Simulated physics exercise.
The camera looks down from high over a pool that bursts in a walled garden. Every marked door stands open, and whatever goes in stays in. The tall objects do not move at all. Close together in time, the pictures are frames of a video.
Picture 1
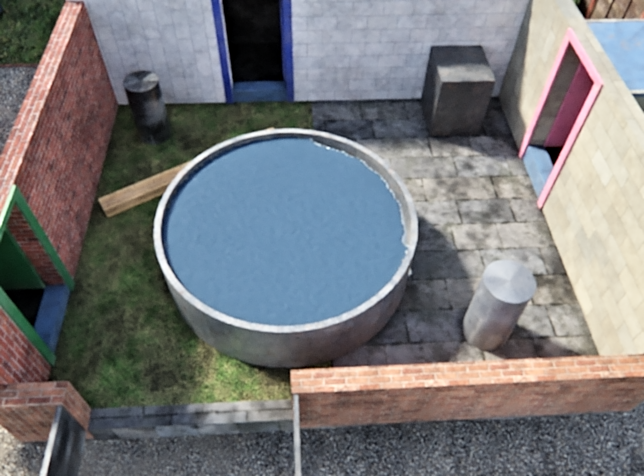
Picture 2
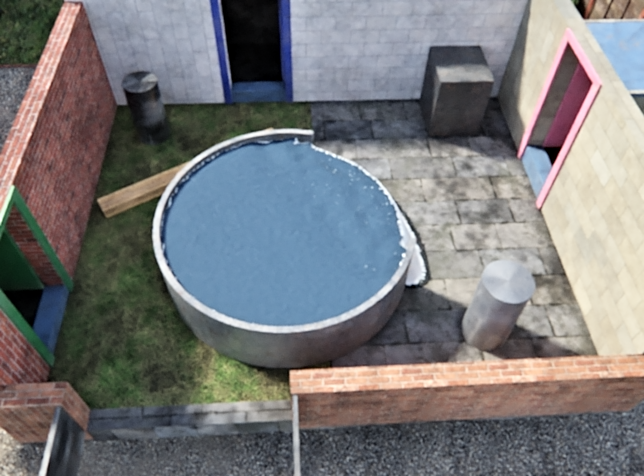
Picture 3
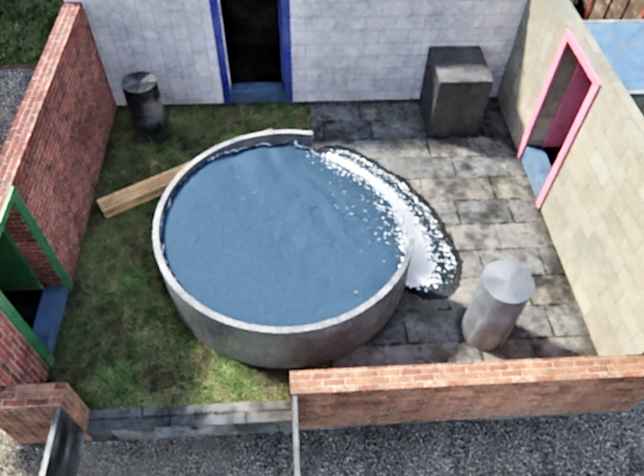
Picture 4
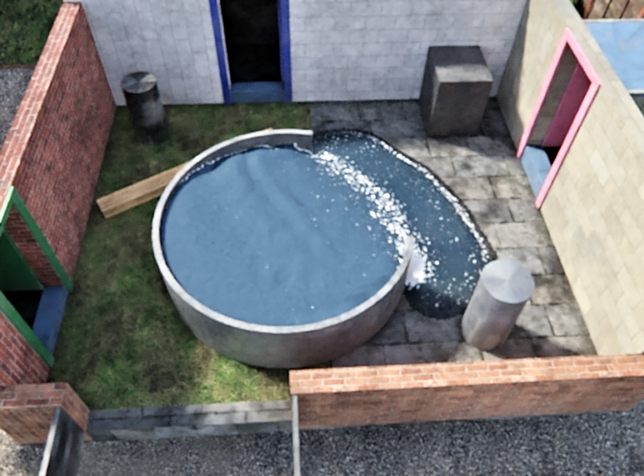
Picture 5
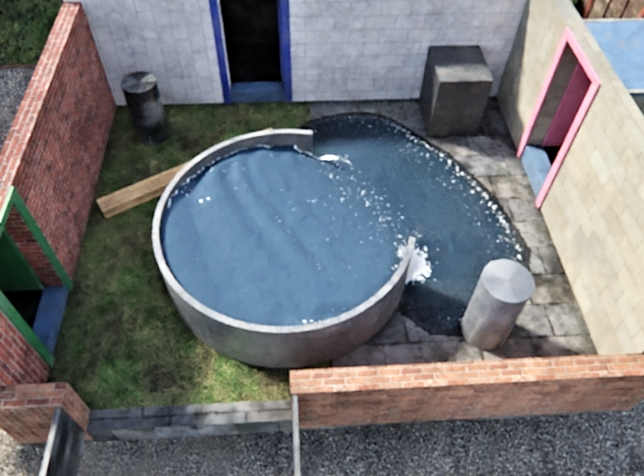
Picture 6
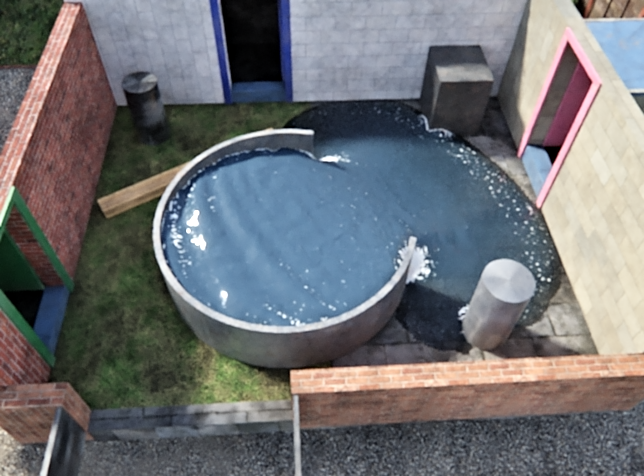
In a walled garden, a round tank of still water burst open on its right side, and the water poured out in a foaming curve, spreading across the paving around the metal cylinder.
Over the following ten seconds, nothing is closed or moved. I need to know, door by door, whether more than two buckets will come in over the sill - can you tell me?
The green door does not surpass two buckets, the blue door does not surpass two buckets, the pink door surpasses two buckets.
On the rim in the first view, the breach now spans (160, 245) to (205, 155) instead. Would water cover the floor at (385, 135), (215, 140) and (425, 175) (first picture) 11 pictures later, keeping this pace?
So that's left bare for the first, waterlogged for the second and left bare for the third.
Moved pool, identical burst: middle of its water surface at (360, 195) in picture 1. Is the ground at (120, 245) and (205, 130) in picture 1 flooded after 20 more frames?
In the order asked: Unreached, then waterlogged.
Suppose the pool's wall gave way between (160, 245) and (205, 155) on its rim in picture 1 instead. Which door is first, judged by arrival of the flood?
Lab note - earliest arrival at the green-painted one.
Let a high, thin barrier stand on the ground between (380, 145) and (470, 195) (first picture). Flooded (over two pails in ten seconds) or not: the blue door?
As far as I can tell, the blue door doesn't reach the mark.
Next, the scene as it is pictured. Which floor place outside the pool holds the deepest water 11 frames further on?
Check roughly (473, 102).
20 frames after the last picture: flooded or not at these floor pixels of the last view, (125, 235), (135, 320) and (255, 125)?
Lab note, in the order given: Unwetted, unwetted, wet through.
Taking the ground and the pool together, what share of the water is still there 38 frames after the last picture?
94 %.
A moment on, water covers 45 % of the floor; the green door not reached, the blue door not reached, the pink door under two buckets in.
Next, water covers 50 % of the floor; the green door not reached, the blue door wet at the sill, nothing in, the pink door far over two buckets in.
Then, water covers 70 % of the floor; the green door not reached, the blue door wet at the sill, nothing in, the pink door far over two buckets in.
Later, water covers 90 % of the floor; the green door not reached, the blue door wet at the sill, nothing in, the pink door far over two buckets in.
In the end, water covers 95 % of the floor; the green door wet at the sill, nothing in, the blue door wet at the sill, nothing in, the pink door far over two buckets in.
